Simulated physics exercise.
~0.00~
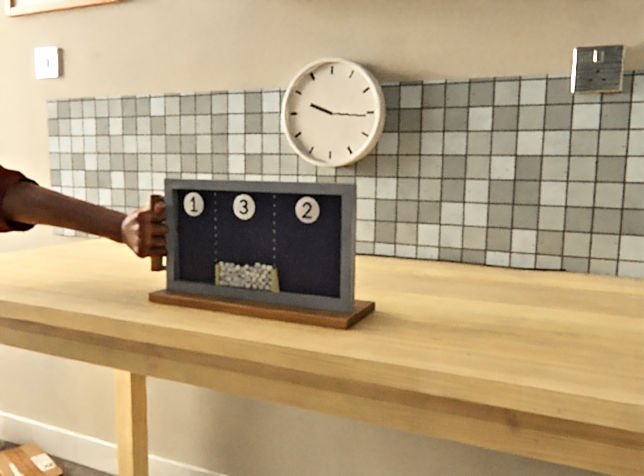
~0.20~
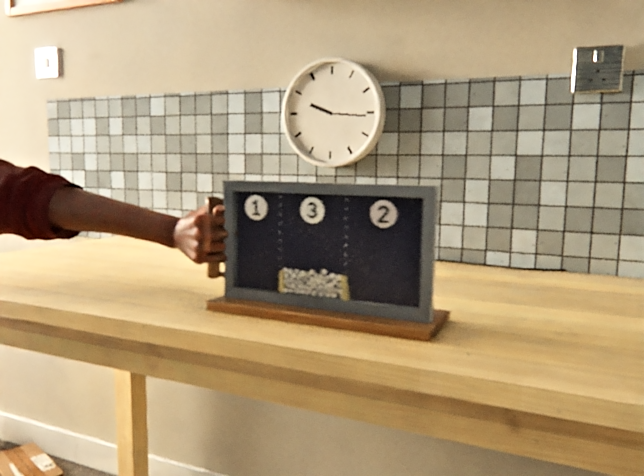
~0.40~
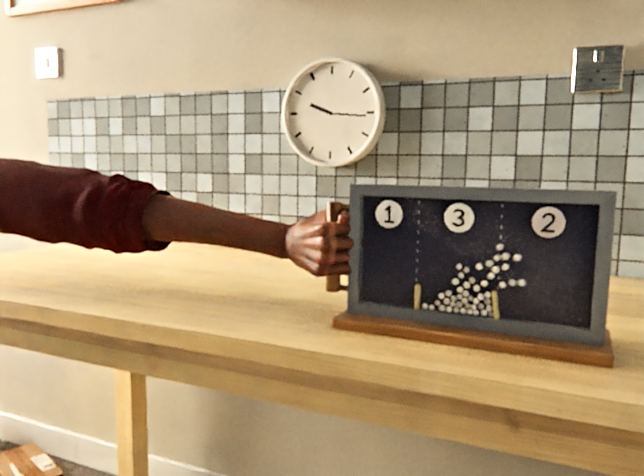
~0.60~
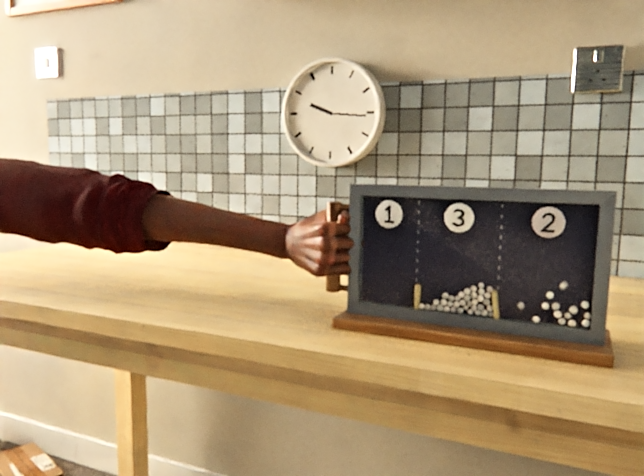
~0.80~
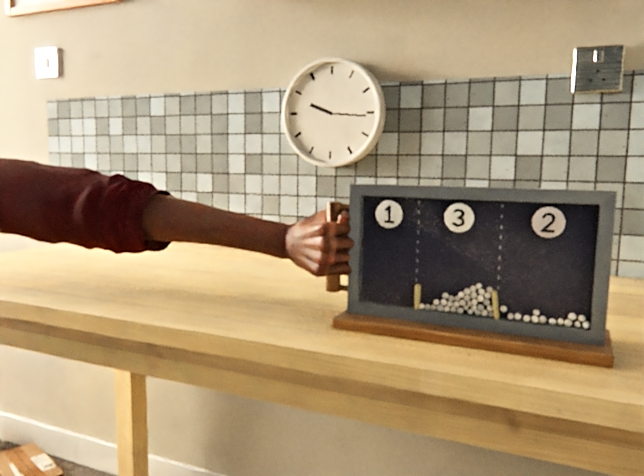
A shallow dark case holding small white beads was pushed right along a wooden table by a hand, then stopped, and some beads spilled over the right-hand divider into strip two, settling there while most stayed piled in the middle strip.
